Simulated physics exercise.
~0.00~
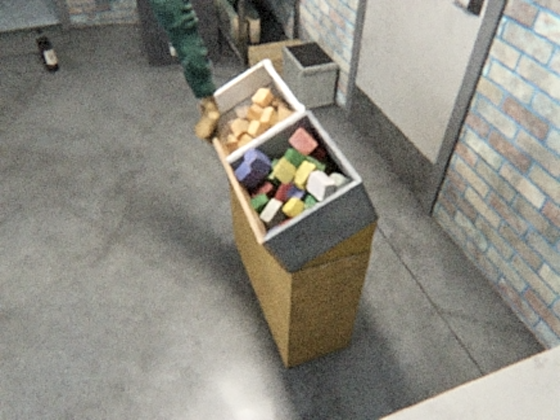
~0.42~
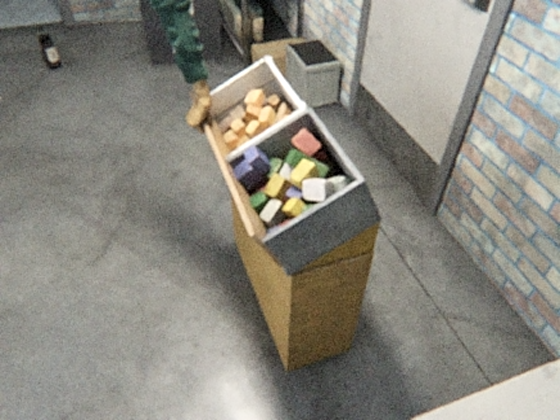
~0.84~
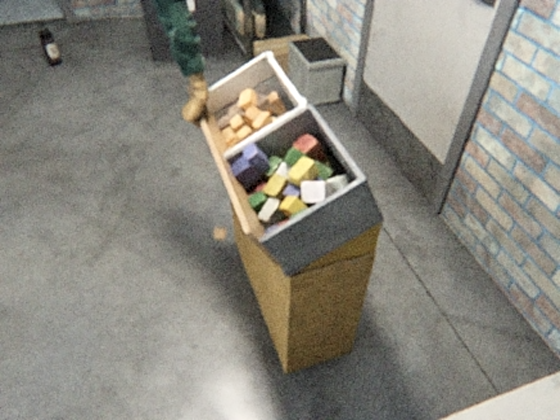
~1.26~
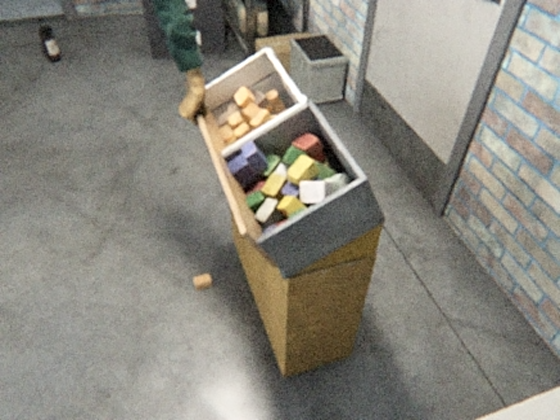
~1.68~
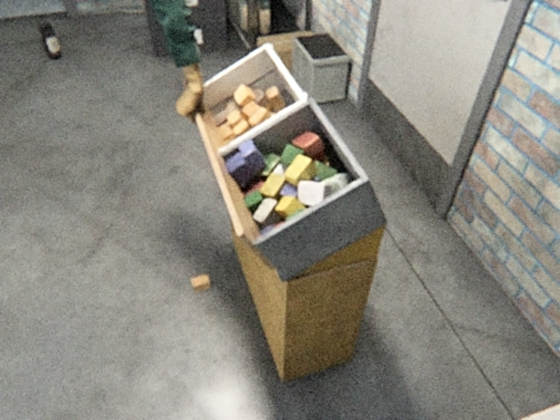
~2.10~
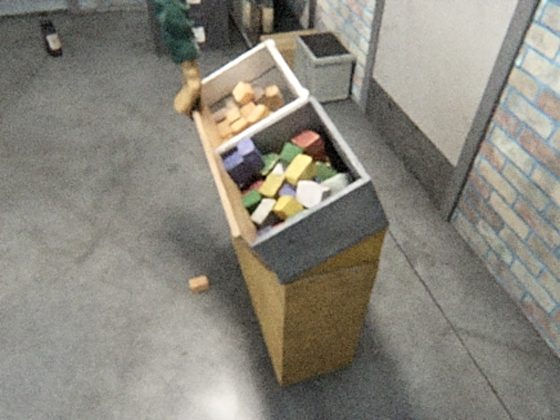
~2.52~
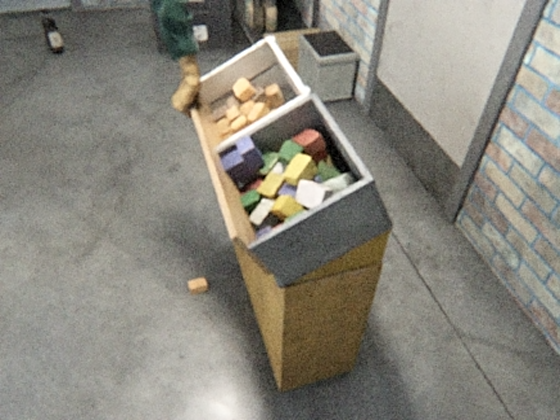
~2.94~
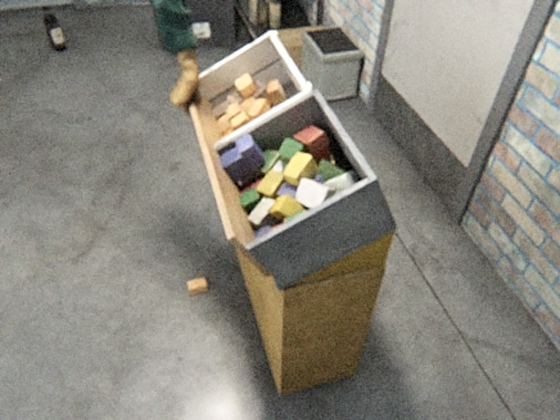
The clip shows a tilted bin of colourful blocks beside another holding pale wooden pieces, on a brown stand. A hand shifts the long wooden gate along their left side, and one pale piece drops to the floor and stays there, while the rest remain inside.
